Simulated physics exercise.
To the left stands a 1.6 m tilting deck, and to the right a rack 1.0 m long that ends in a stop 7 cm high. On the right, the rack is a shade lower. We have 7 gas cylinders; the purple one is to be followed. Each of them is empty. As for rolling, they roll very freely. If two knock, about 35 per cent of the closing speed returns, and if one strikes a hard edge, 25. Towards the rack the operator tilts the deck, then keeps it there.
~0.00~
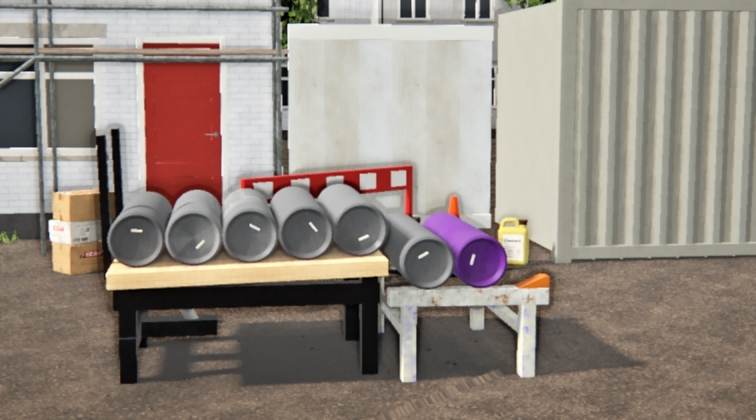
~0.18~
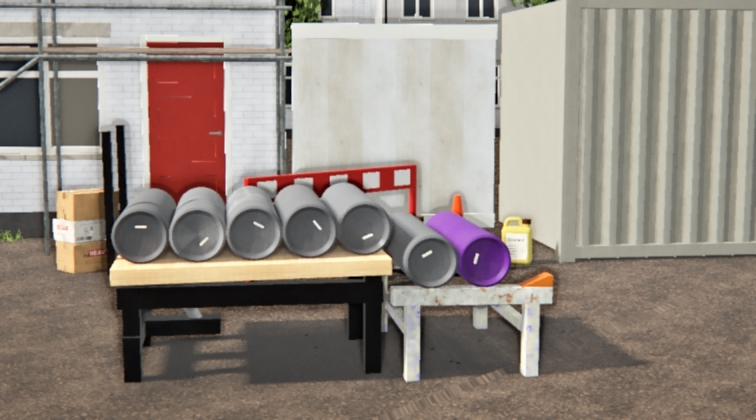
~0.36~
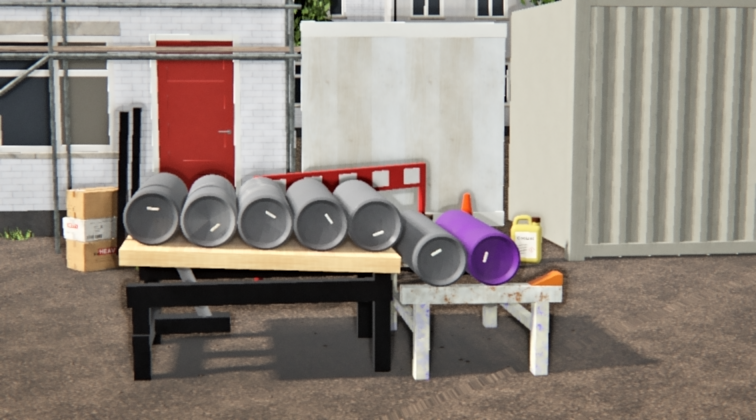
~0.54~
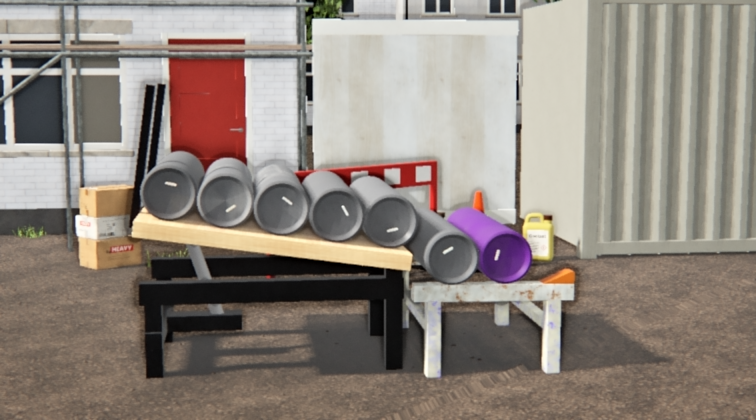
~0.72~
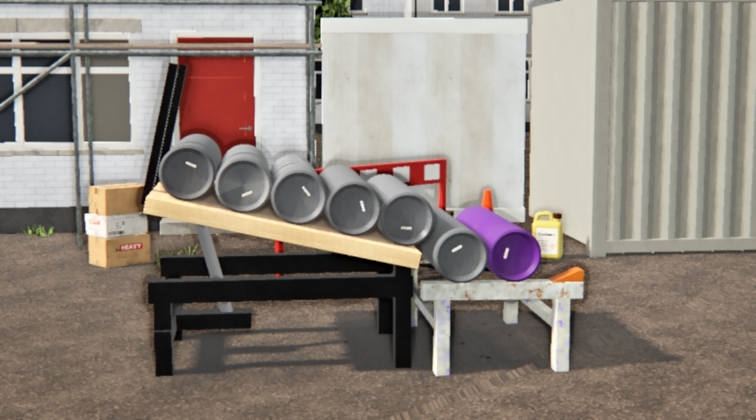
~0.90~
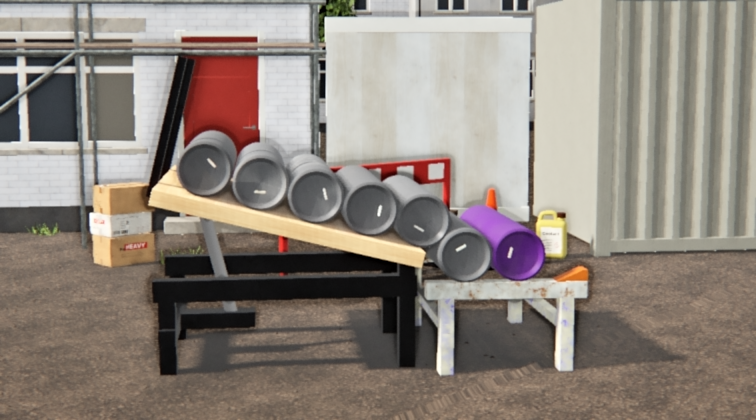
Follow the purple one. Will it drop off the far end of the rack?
That one never departs the rack.
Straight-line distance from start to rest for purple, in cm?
Displacement for purple: 30.
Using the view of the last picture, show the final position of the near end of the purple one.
Look near pixel (568, 248).
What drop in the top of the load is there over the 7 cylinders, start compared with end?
Roughly 0 cm.
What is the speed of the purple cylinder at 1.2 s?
Its speed is roughly 0.3 m/s.
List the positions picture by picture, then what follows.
The first frame shows purple (482, 262); deck tilted 2° back; stop top at (547, 278).
The second frame shows purple (486, 262); deck tilted 1° back.
The third frame shows purple (495, 260); deck tilted 3° to the rack.
The fourth frame shows purple (507, 258); deck tilted 8° to the rack.
The fifth frame shows purple (516, 256); deck tilted 13° to the rack.
The sixth frame shows purple (520, 256); deck tilted 14° to the rack.
By 1.2 s, purple is on the rack, 35 cm from the rack's far end, rolling right; 0 of 7 over the stop.
By 1.4 s, purple is on the rack, 30 cm from the rack's far end, rolling right; 0 of 7 over the stop.
By 1.8 s, purple is on the rack, 15 cm from the rack's far end, rolling right; 0 of 7 over the stop.
Finally (2.1 s), purple is on the rack, 15 cm from the rack's far end; 0 of 7 over the stop.
